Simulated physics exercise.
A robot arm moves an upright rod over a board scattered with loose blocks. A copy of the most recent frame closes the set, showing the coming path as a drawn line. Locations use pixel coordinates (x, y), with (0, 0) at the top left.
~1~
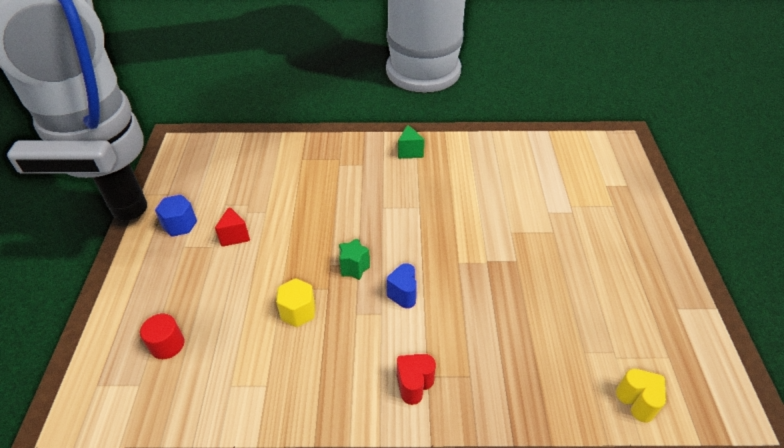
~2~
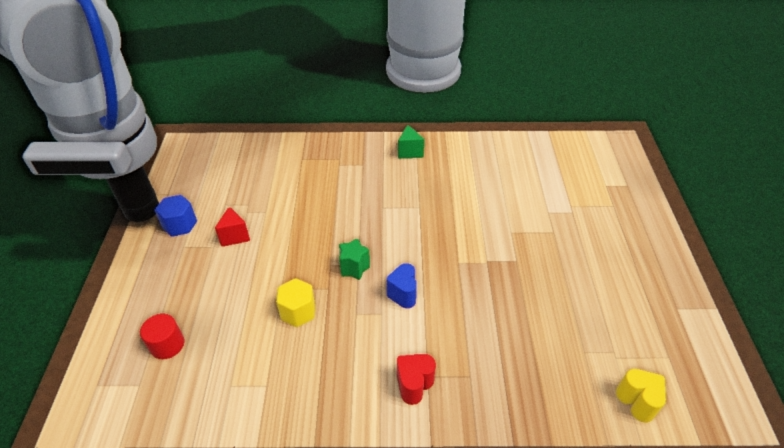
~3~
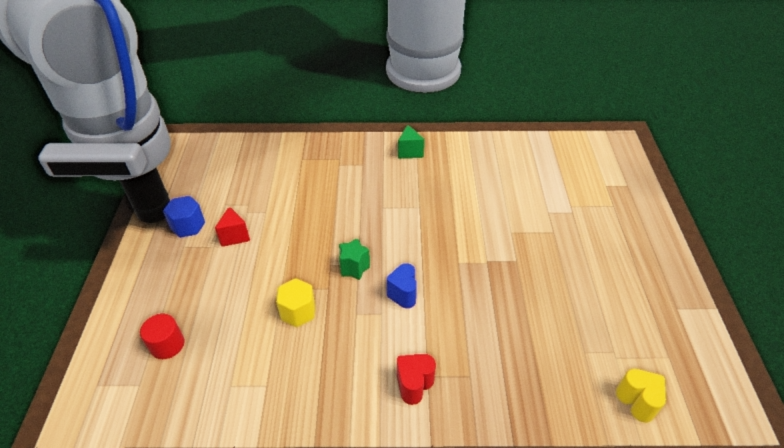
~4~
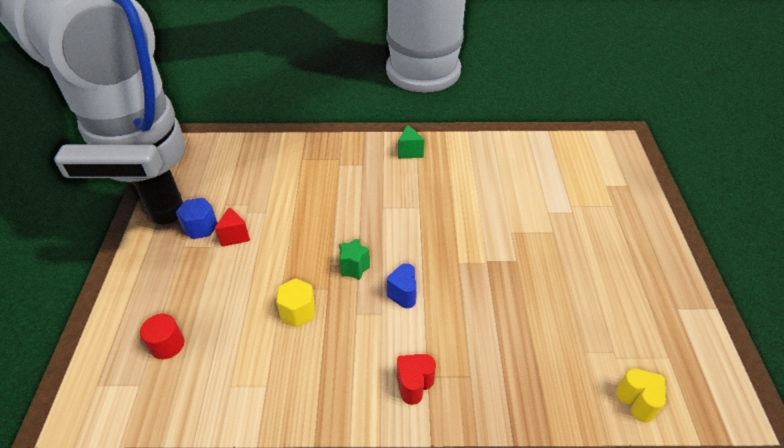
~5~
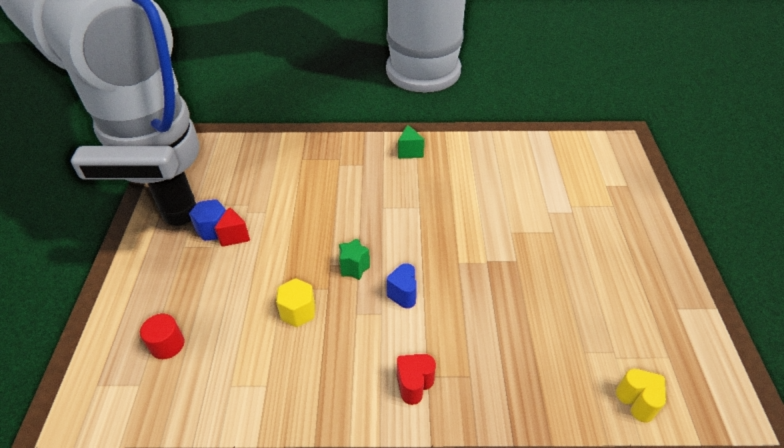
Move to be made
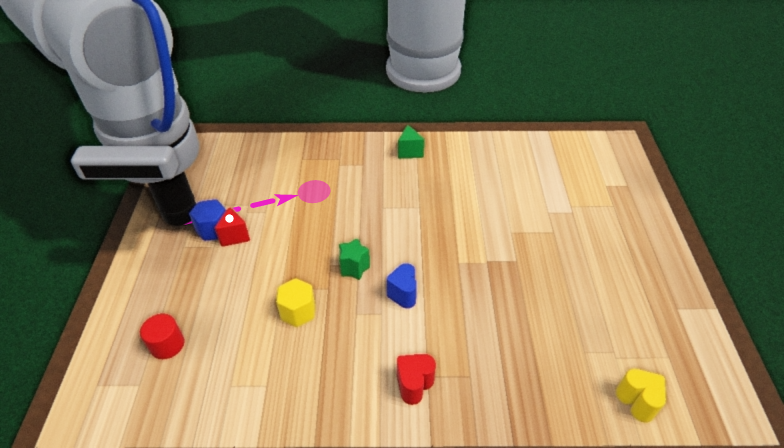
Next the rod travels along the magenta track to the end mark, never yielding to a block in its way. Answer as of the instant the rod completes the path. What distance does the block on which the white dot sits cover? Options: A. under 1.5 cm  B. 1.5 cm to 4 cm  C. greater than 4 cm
(B)
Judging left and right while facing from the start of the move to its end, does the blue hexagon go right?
Answer: Yes.
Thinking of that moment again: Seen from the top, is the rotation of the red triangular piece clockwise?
I expect so.
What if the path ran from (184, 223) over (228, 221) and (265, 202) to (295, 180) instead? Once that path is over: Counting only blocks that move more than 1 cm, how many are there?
The number is two.
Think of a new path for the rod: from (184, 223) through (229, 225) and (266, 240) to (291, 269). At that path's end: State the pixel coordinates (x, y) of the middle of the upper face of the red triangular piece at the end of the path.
Somewhere near (347, 262).
Path on the board, in a line from (184, 223) to (314, 191); the dot is on the red triangular piece.
On the path given first. One third of the way, rod (227, 203); blue hexagon (240, 211), turned 35° clockwise; red triangular piece (248, 227), turned 40° clockwise.
Two thirds of the way, rod (271, 192); blue hexagon (244, 212), turned 45° clockwise; red triangular piece (249, 229), turned 50° clockwise.
At the end, rod (313, 183); blue hexagon (244, 212), turned 45° clockwise; red triangular piece (249, 229), turned 50° clockwise.
